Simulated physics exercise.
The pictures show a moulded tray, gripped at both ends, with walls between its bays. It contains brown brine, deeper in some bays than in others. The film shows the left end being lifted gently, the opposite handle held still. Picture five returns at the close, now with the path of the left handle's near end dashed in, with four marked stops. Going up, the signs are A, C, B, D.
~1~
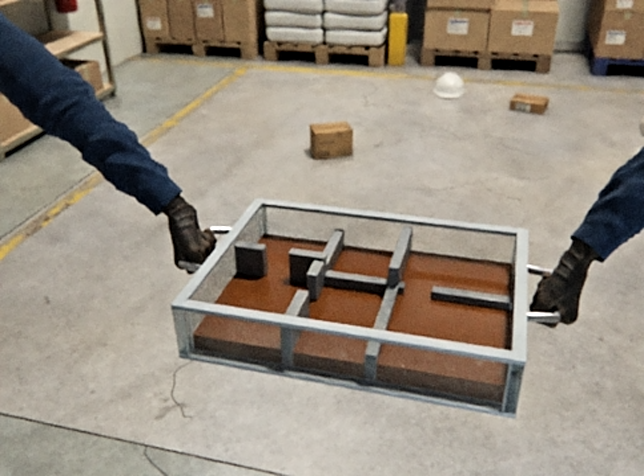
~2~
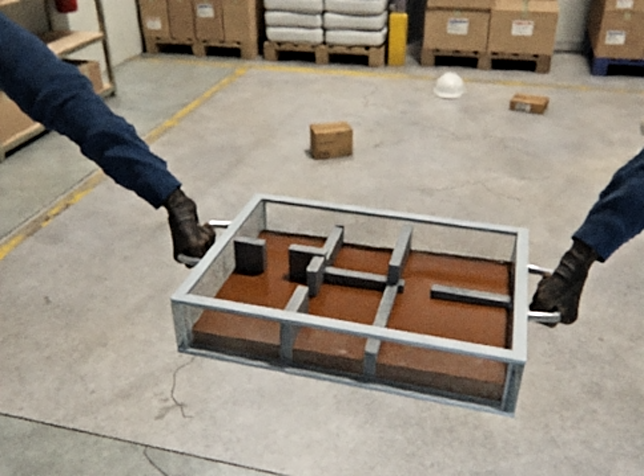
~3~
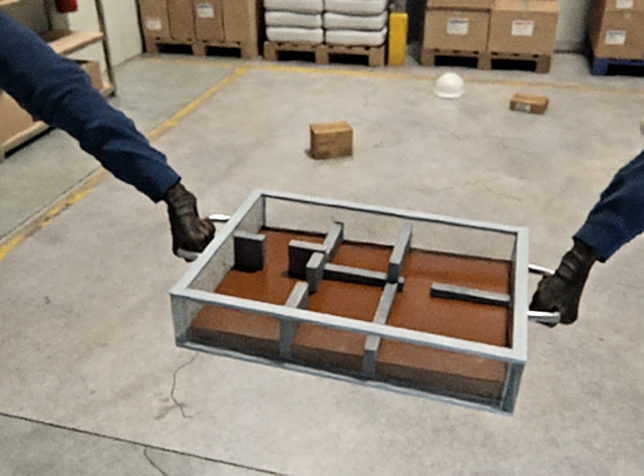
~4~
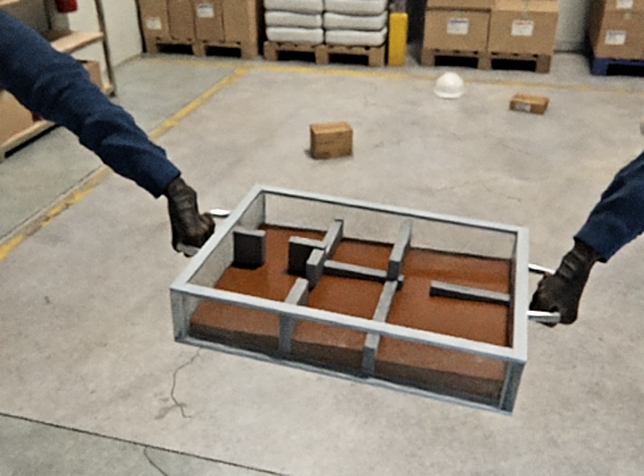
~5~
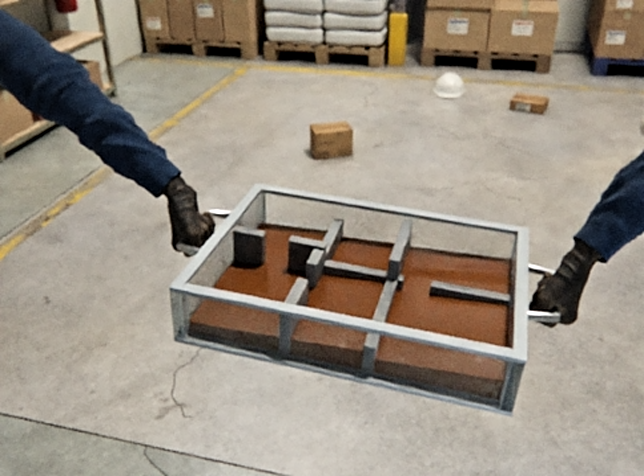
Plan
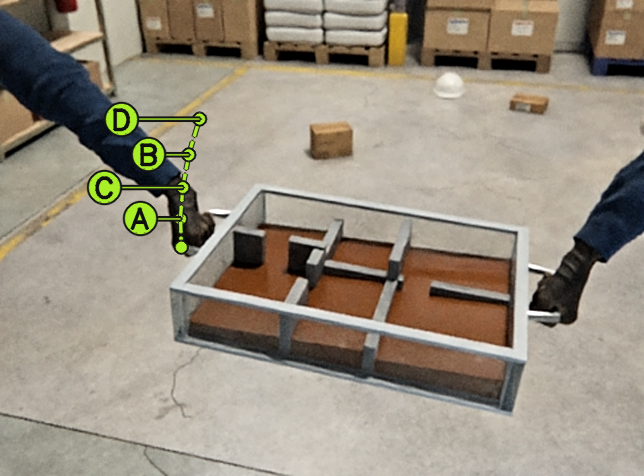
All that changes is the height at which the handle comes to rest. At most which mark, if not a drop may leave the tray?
Mark B.
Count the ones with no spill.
Three of them.
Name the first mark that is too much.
The answer is D.
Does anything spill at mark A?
No.
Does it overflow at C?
No.
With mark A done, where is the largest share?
That is the front right bay.
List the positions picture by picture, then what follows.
In the first frame, the tray is level; deepest in the front right bay, at (444, 333), shallowest in the back middle; left handle at (198, 247).
In the second frame, tipped about 1° down to the right; no wall is crossed; left handle at (197, 241).
In the third frame, tipped about 2° down to the right; no wall is crossed; left handle at (197, 235).
In the fourth frame, tipped about 3° down to the right; no wall is crossed; left handle at (196, 230).
In the fifth frame, tipped about 3° down to the right; deepest in the front middle bay, at (342, 307), shallowest in the back middle; left handle at (196, 230).
In lime, A at (180, 218); B at (188, 154); C at (182, 187); D at (199, 119).
If A is chosen, nothing spills; the front right bay holds the most.
If B is chosen, nothing spills; the front right bay holds the most.
If C is chosen, nothing spills; the front right bay holds the most.
If D is chosen, about 8 % goes over the rim.
